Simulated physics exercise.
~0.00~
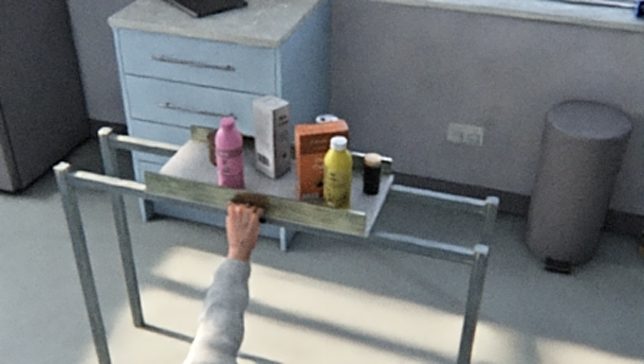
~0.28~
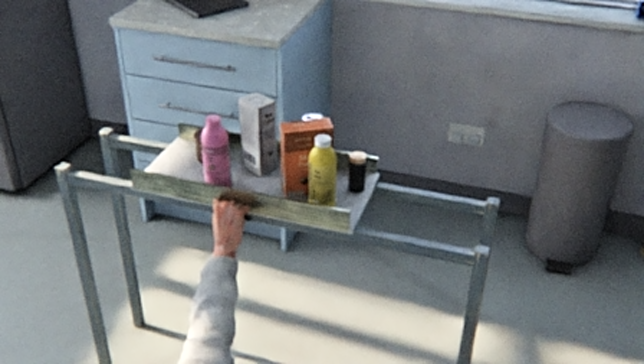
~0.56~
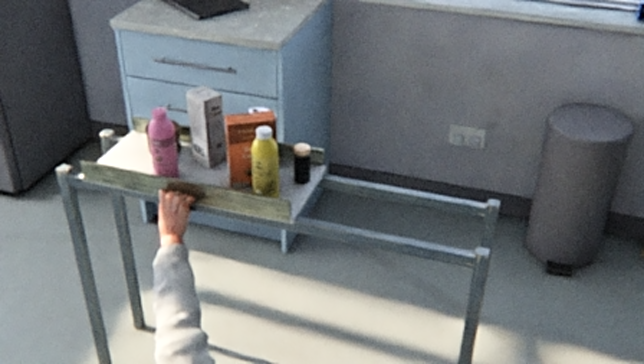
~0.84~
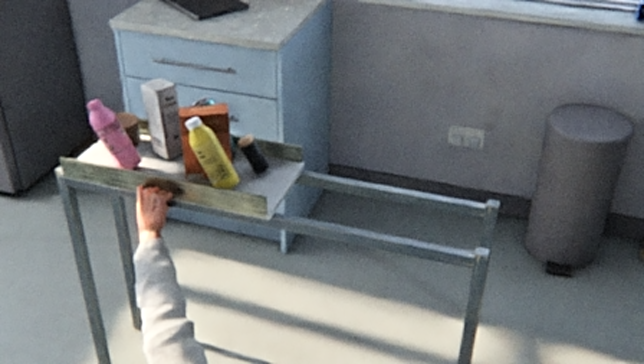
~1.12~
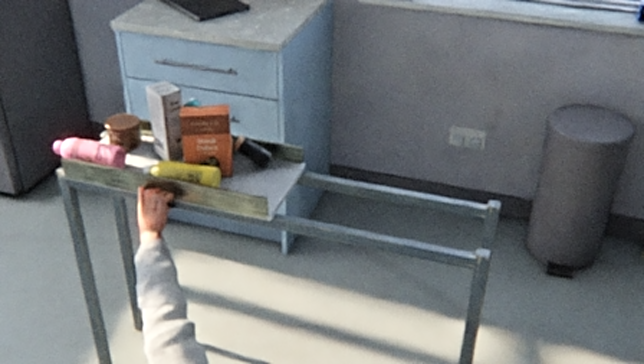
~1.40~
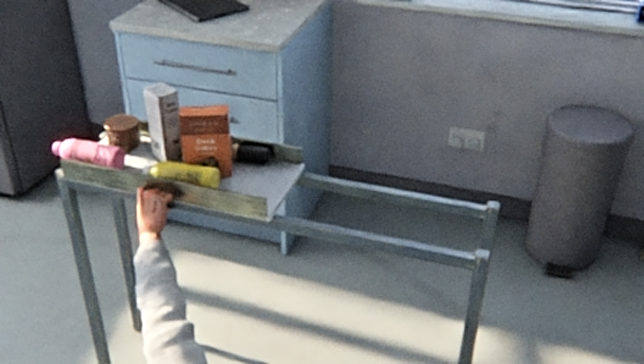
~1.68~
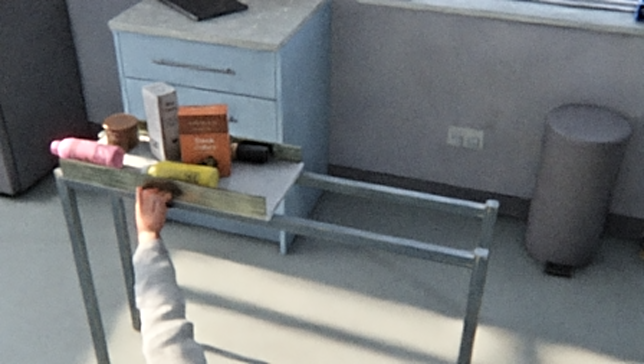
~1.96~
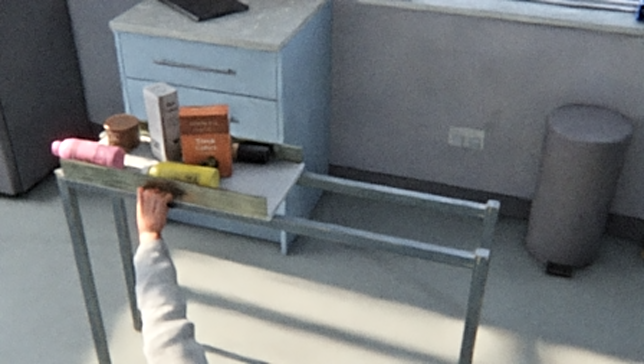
Hand pushing a tray of bottles and cartons left along rails until it stops, toppling bottles while the cartons stay upright.
